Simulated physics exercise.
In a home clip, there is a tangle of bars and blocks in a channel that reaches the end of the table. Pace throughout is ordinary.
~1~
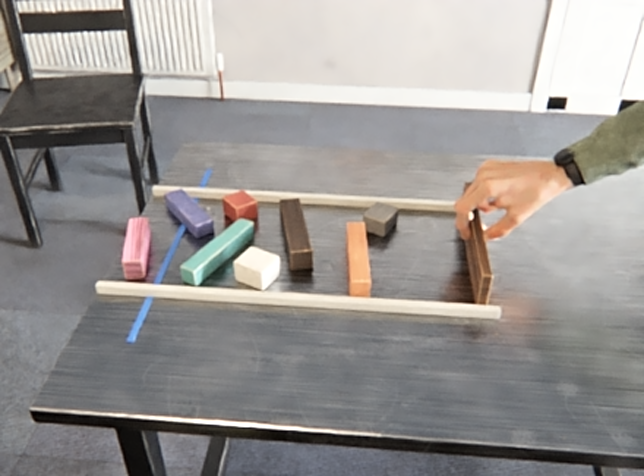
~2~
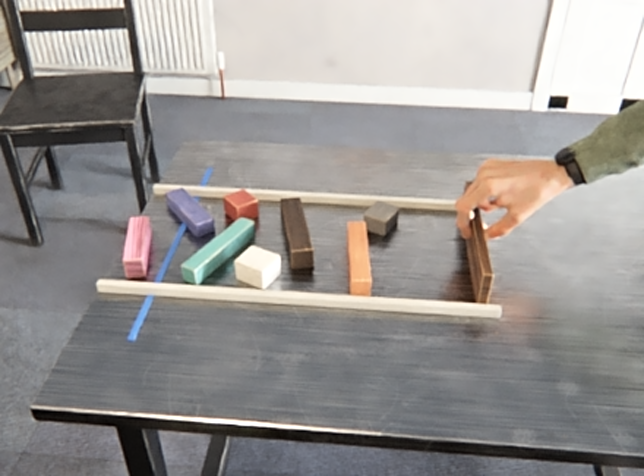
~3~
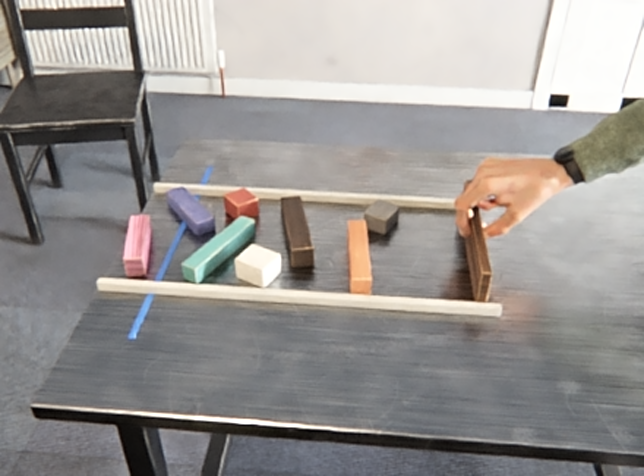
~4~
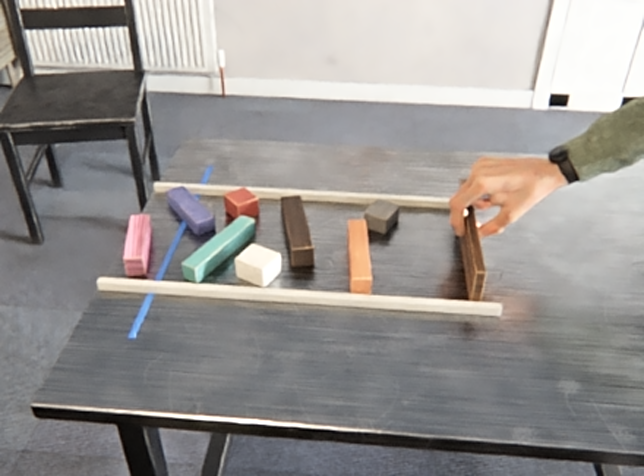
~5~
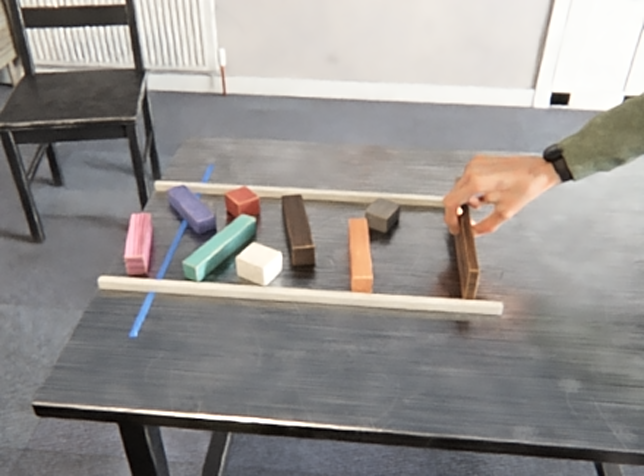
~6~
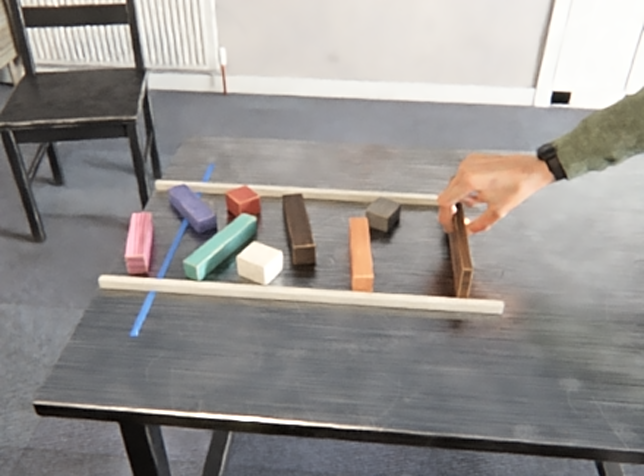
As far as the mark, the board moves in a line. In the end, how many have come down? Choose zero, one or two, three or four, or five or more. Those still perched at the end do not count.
By the end, three or four have come down.
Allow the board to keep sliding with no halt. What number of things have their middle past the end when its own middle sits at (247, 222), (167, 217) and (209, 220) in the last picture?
The numbers past the end are 0, 4 and 2.
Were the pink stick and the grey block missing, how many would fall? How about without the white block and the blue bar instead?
Tally per try: 2 / 2.
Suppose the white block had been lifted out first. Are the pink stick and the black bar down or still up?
Looking at each, the pink stick drops away and the black bar holds its spot.
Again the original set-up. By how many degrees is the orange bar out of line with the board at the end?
Roughly 0° out of line.
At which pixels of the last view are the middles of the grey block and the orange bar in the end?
Taking them in turn, first comes (178, 205), then (163, 241).
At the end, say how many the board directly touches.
It's 2 of them.
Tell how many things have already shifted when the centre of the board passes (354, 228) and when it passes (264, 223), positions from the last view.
Counts: 2 and 7.
Soon after, none off yet; pink stick at rest near (140, 242); blue bar at rest near (192, 207); turquoise bar at rest near (222, 245).
After that, none off yet; pink stick at rest near (140, 242); blue bar moving near (183, 206); turquoise bar displaced a little near (200, 244).
In the end, the number that fall off is three or four; gone, red block, turquoise bar, blue bar and pink stick.
